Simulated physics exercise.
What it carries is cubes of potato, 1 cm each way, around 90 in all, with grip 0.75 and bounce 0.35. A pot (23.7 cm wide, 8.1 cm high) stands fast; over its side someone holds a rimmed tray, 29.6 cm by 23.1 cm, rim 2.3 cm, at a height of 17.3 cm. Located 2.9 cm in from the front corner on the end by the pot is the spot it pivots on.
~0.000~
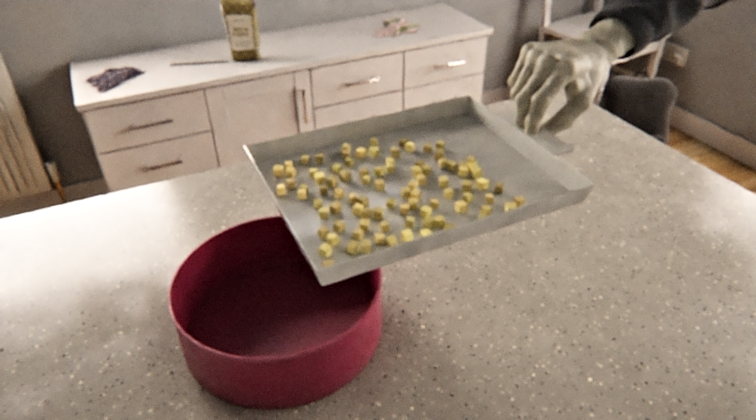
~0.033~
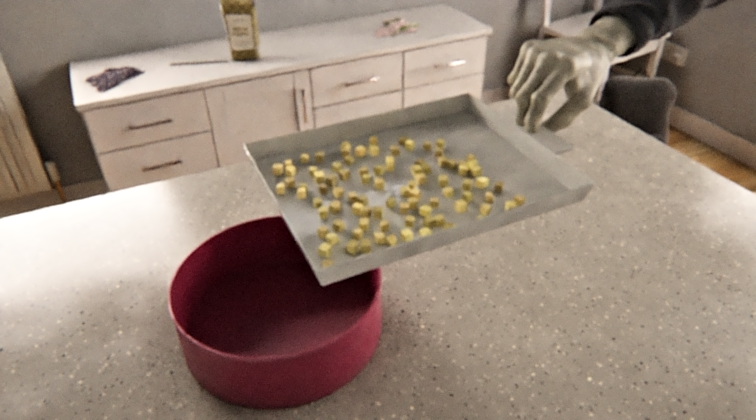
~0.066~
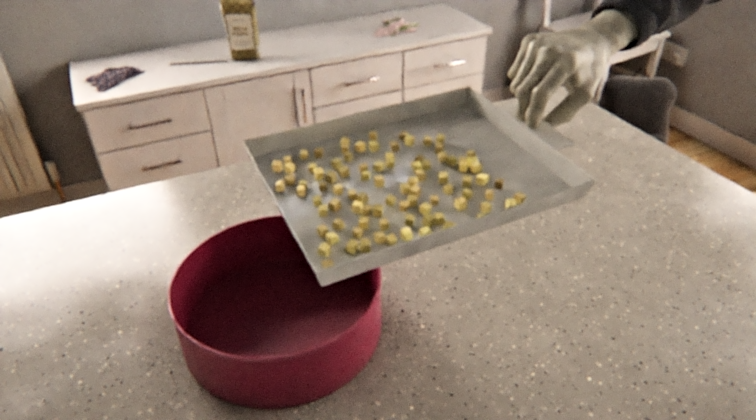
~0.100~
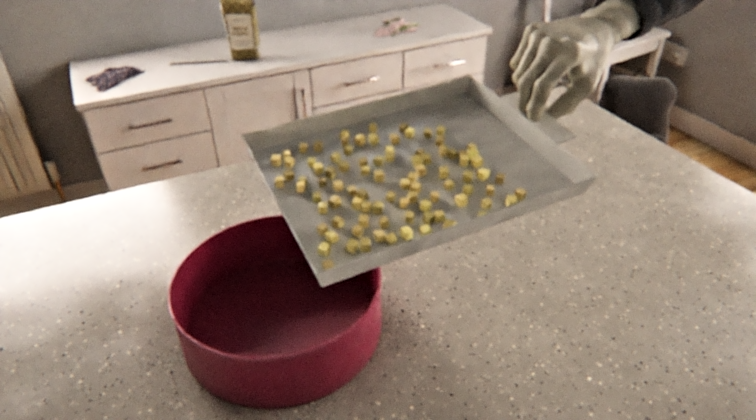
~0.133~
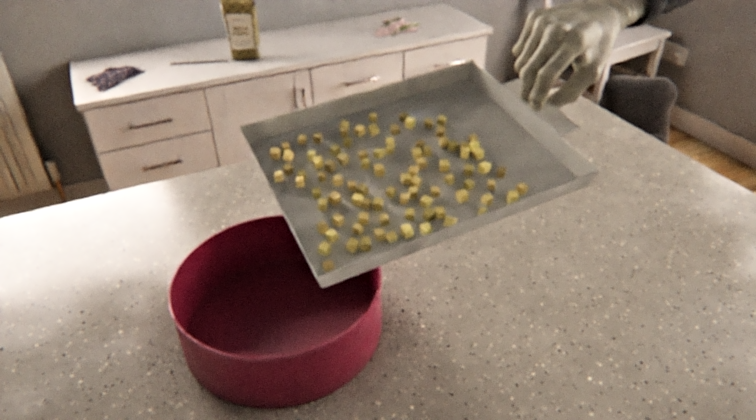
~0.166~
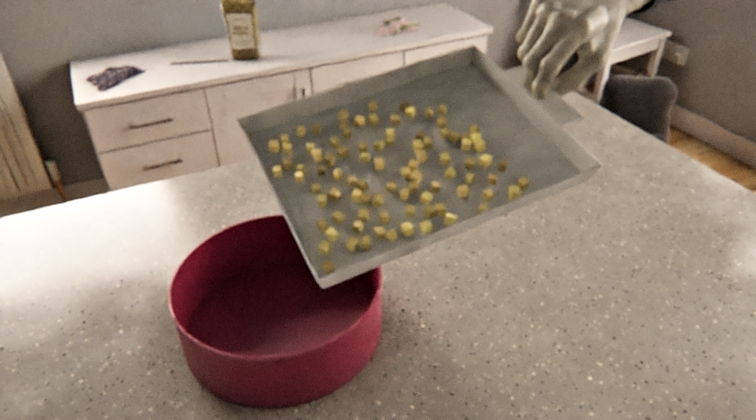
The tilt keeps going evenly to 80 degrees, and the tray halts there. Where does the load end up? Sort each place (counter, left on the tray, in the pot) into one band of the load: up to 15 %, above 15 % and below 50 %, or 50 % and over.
Counter: 50 % and over; left on the tray: Between 15 and 50 %; pot: Up to 15 %.
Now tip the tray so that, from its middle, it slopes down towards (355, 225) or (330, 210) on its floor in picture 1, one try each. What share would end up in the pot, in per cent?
I'd put it at roughly 5 per cent for the first tilt and roughly 35 per cent for the second.
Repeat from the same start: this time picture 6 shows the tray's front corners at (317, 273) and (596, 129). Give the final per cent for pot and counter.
That works out as pot 0 and counter 90.
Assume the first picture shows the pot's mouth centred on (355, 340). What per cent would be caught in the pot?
I'd expect near 70 per cent.
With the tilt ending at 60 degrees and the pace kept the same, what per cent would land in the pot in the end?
In that case some 0 per cent.
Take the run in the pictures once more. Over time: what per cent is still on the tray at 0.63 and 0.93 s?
In order, near 100 and near 40.
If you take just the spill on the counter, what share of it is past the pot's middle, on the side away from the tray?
70 %.
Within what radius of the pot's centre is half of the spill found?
Distance: Some 26 cm.
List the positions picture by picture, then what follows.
In the first picture, tray tilt 0 degrees, front corners at (320, 266) and (588, 183); middle of the pieces at (380, 185); pot at (277, 277).
In the second picture, tray tilt 1 degrees, front corners at (320, 266) and (588, 182); middle of the pieces at (379, 184).
In the third picture, tray tilt 2 degrees, front corners at (320, 267) and (588, 179); middle of the pieces at (379, 181).
In the fourth picture, tray tilt 5 degrees, front corners at (320, 268) and (590, 174), lowest corner left front; middle of the pieces at (379, 176).
In the fifth picture, tray tilt 9 degrees, front corners at (320, 271) and (592, 169), lowest corner left front; middle of the pieces at (379, 170).
In the sixth picture, tray tilt 13 degrees, front corners at (320, 273) and (595, 163), lowest corner left front; middle of the pieces at (379, 164); pot at (277, 276). The tray's pace is about 120 degrees a second.
After 0.44 s, tilt 46 degrees; the tray holds 100 %, the pot 0 %.
After 0.63 s, tilt 69 degrees; the tray holds 100 %, the pot 0 %.
After 0.93 s, tilt 80 degrees; the tray holds 40 %, the pot 0 %.
At rest (2.5 s), counter 70 %, tray 30 %, pot 0 %.
